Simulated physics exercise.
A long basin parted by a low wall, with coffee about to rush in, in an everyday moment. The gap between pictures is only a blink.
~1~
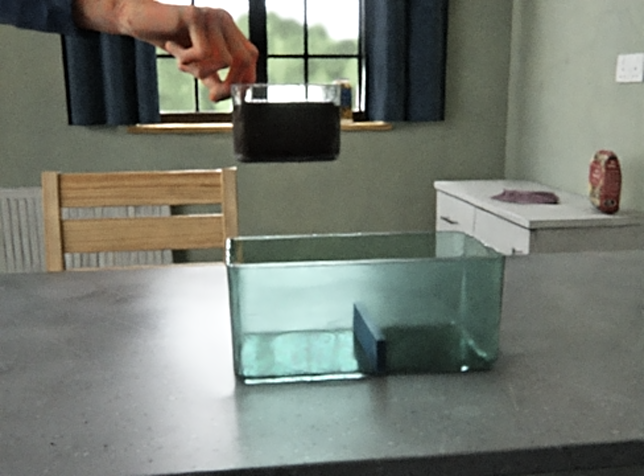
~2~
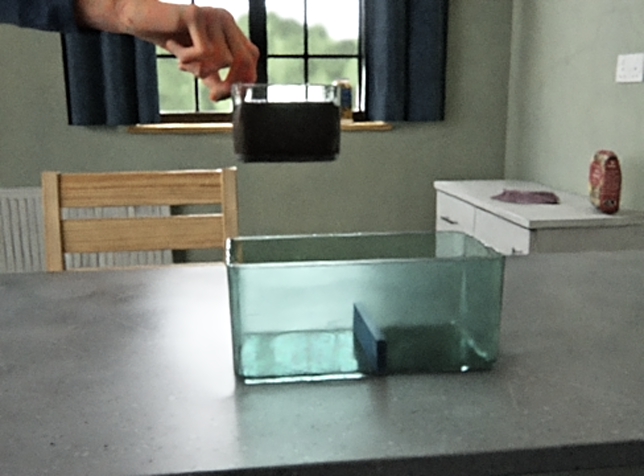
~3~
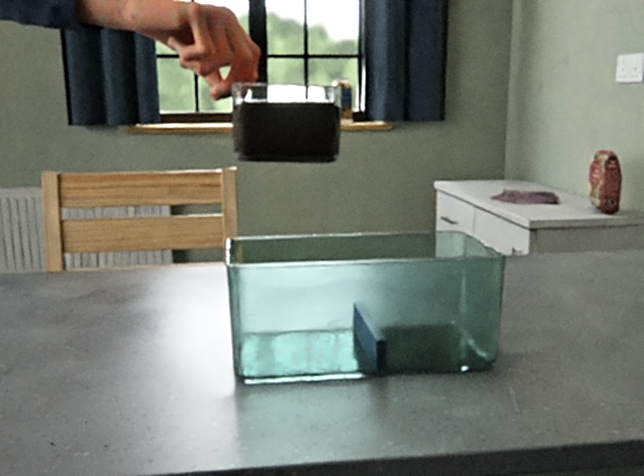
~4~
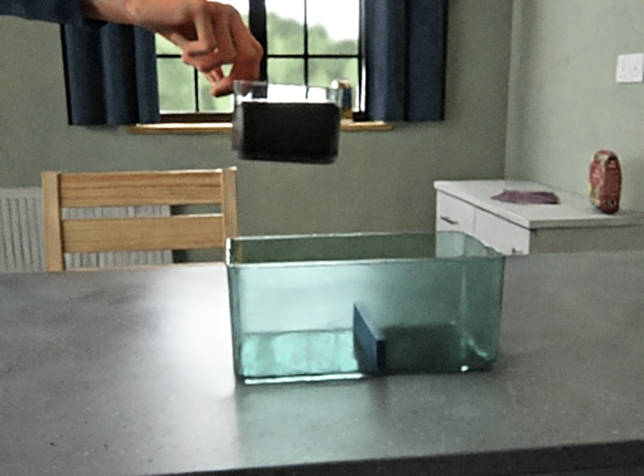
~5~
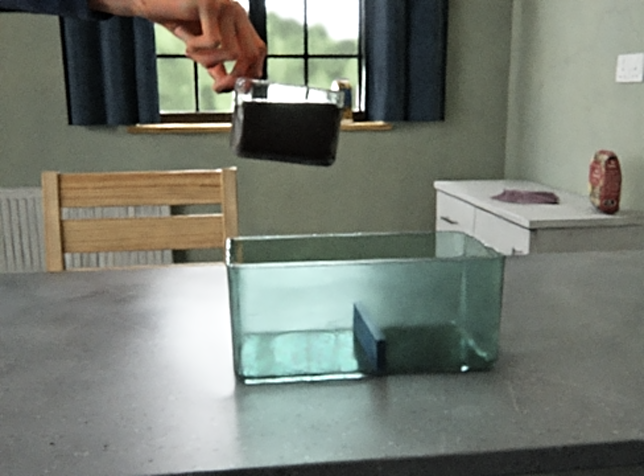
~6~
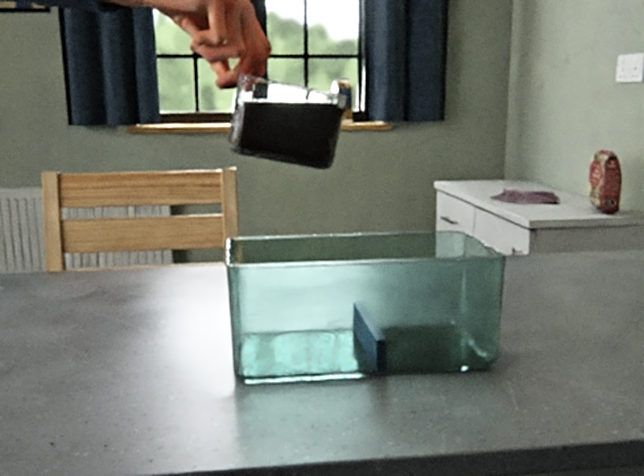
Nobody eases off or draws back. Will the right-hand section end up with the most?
The fullest part is going to be the right one.
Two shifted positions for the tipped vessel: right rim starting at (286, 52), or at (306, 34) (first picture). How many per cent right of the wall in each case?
First try 50 %, second try 65 %.
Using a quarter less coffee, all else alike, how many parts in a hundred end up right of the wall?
It should come out close to 80 per cent.
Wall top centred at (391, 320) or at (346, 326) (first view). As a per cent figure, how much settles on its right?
Record: Case 1 near 65 %, case 2 near 90 %.
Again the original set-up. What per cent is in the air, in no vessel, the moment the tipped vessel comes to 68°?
I'd put it at roughly 30 percent of it.
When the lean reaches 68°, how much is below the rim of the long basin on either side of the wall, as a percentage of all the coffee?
The left part holds 0 percent and the right part 5 percent.
A moment on, the tilt is 68° and 65 per cent is still to pour, 1 is left of the wall and 5 right of it.
Next, the tilt is 101° and 14 per cent is still to pour, 4 is left of the wall and 70 right of it.
Then the tilt is 105° and 1 per cent is still to pour, 15 is left of the wall and 81 right of it.
Later the tilt is 105° and 0 per cent is still to pour, 17 is left of the wall and 82 right of it.
Finally, 17 per cent lies left of the wall, 82 right of it and 1 outside.
